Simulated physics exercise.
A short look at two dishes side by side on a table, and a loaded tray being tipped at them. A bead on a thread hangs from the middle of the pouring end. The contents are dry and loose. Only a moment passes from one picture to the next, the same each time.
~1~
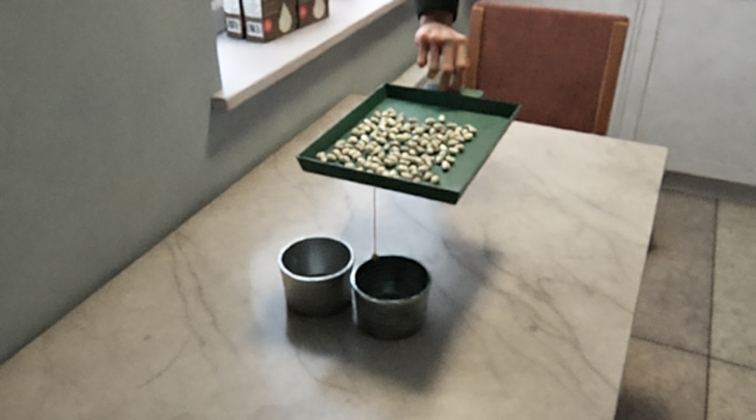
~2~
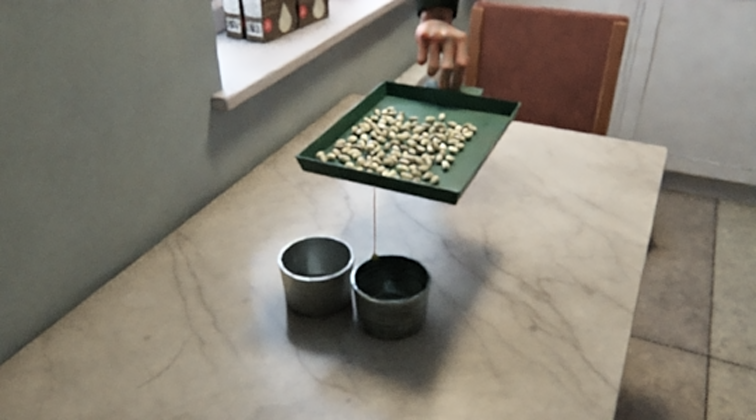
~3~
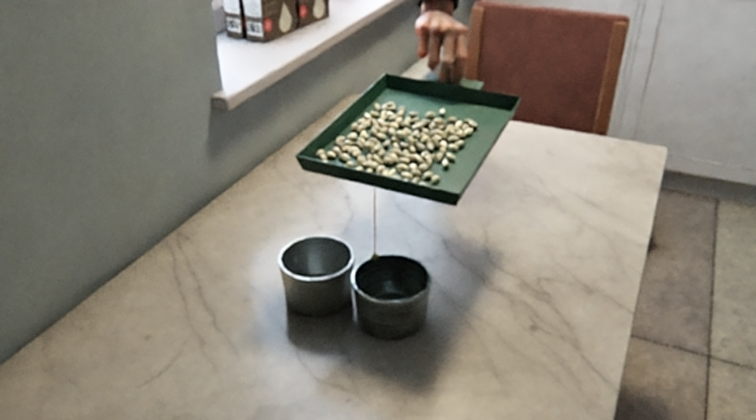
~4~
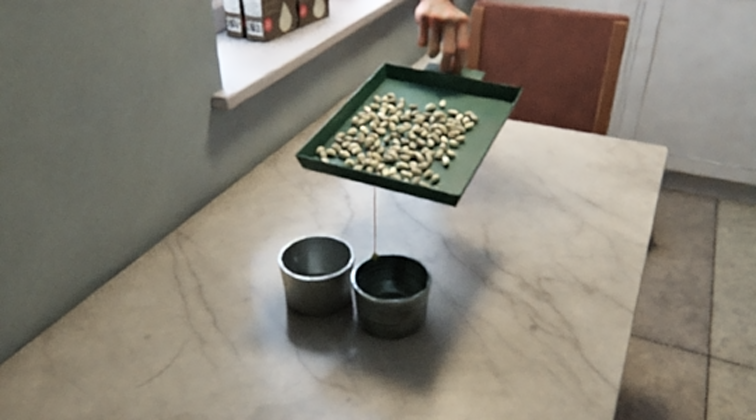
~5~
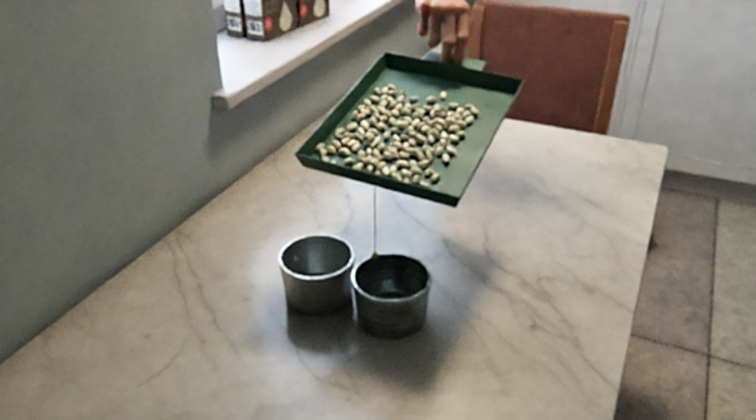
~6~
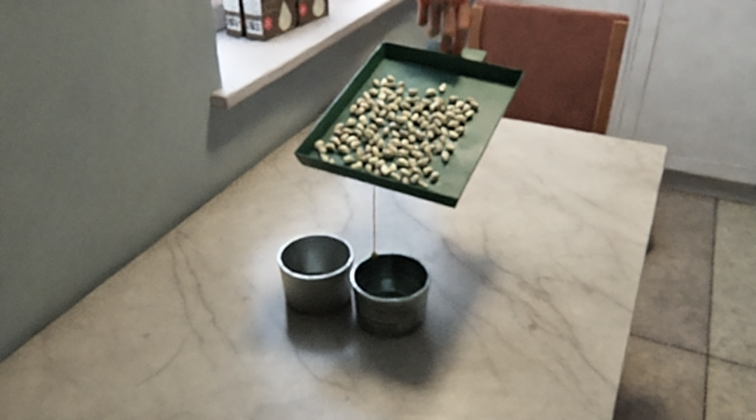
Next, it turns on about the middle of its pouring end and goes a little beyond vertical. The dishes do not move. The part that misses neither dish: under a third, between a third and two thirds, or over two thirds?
The two hold under a third of the load.
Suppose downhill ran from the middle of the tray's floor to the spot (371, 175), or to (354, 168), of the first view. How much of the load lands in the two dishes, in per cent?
Near 40 % and 80 %.
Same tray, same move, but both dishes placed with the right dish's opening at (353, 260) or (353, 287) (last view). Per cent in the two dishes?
Roughly 0 per cent, and 30 per cent.
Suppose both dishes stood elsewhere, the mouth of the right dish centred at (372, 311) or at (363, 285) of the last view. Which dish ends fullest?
One: The right-hand dish. Two: Right.
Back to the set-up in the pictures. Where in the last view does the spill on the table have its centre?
Around (428, 364).
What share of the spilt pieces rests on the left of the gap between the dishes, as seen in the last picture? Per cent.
About 20 per cent.
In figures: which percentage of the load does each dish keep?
Left dish: 0 %, right dish: 20 %.
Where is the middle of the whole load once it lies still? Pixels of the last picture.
Close to (416, 349).
Shortly afterwards, tray tipped steeply; all but a few on the tray; only a few in the air.
Next, tray tipped right over; near two thirds on the tray; only a few in the right dish; only a few outside both; near a third in the air.
Some moments later, tray tipped past a quarter turn; near a quarter in the right dish; the bulk outside both.
In the end, tray tipped past a quarter turn; near a quarter in the right dish; none at all in the left dish; the bulk outside both.
